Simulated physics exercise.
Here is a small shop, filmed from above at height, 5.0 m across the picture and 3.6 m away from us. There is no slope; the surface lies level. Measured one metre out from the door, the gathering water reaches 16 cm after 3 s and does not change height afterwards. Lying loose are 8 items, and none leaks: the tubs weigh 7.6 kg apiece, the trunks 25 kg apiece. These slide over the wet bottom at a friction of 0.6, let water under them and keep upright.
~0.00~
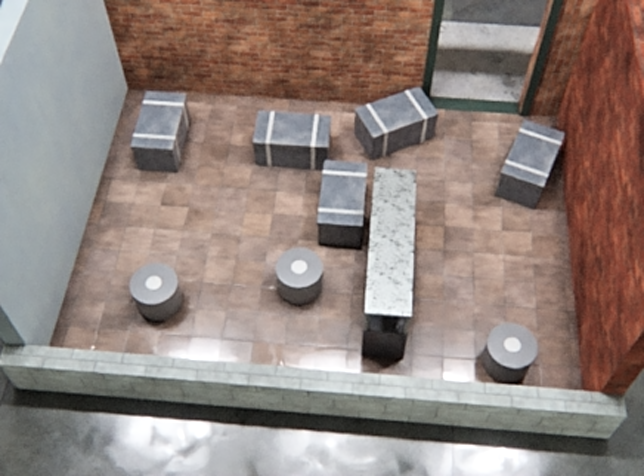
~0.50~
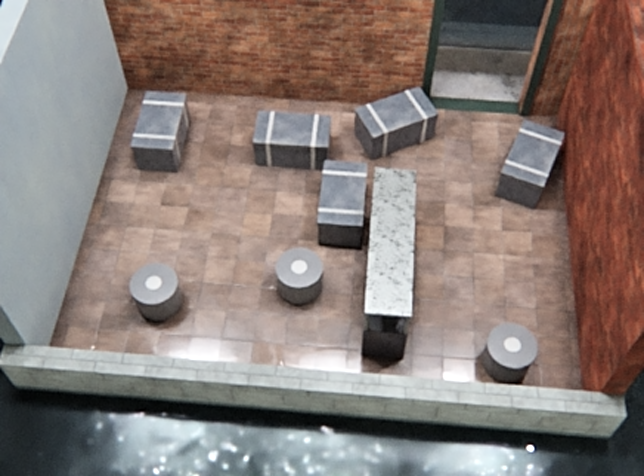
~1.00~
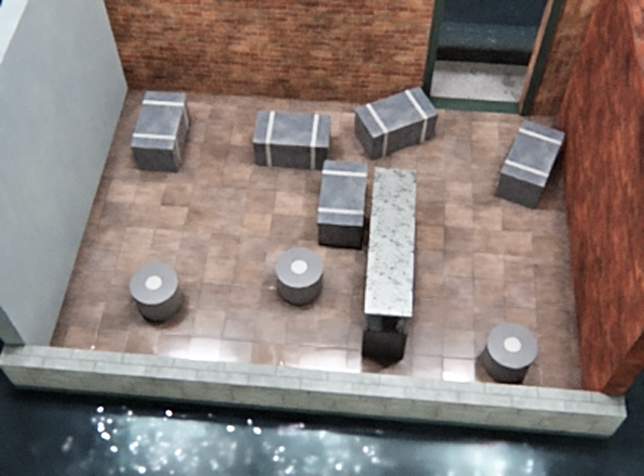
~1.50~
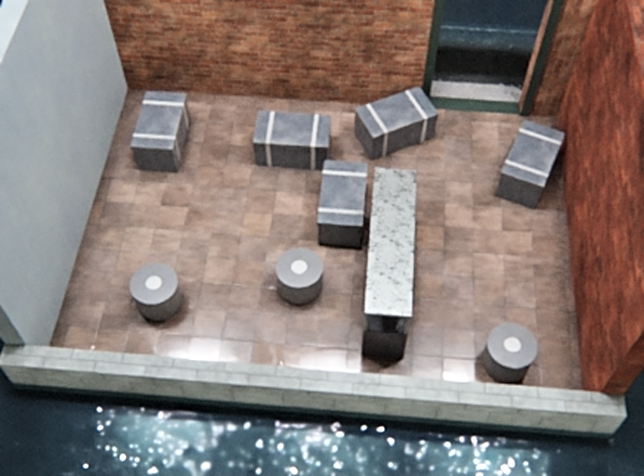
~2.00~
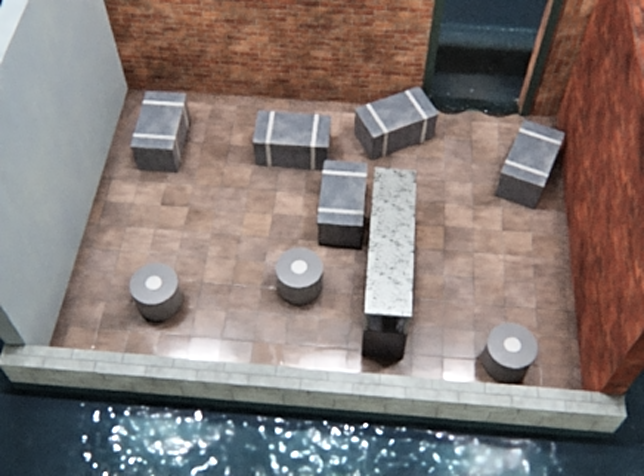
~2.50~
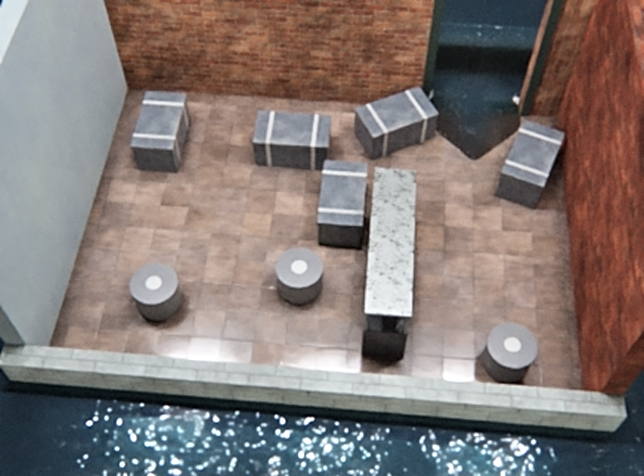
Dark water spreads over the grey ground outside a small brick-walled room seen from above, glittering along the low front wall. It then rises beyond the doorway at the back, covers the step and pushes a small pointed patch onto the tiled floor, while the strapped trunks and round tubs stay still.
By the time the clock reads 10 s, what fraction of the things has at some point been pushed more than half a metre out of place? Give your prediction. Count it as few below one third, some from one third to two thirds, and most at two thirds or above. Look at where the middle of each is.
Few.
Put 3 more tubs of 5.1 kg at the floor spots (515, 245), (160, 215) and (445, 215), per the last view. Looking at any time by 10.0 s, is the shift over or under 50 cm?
In the same order as the question: Farther, not as far, farther.
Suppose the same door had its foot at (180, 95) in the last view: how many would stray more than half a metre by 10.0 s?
Then 2 of them would.
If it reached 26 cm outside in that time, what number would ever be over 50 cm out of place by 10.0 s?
I count 3 of them in that case.
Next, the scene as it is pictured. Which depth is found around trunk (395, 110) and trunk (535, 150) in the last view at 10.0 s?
Close to 4 and 9 centimetres.
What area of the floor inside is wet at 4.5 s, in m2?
Wet area: Approx. 4.5 m2.
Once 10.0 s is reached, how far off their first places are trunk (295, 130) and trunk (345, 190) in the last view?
The first is 0 cm from its start, the second 0 cm.
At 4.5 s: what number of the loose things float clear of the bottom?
The count is 0.
After 3.5 s 0 of 8 are over 50 cm from their spots; 0 afloat.
After 4.5 s 0 of 8 are over 50 cm from their spots; 0 afloat.
After 7.0 s 0 of 8 are over 50 cm from their spots; 1 afloat.
After 10.0 s 1 of 8 are over 50 cm from their spots, and 1 have been at some point; 2 afloat.
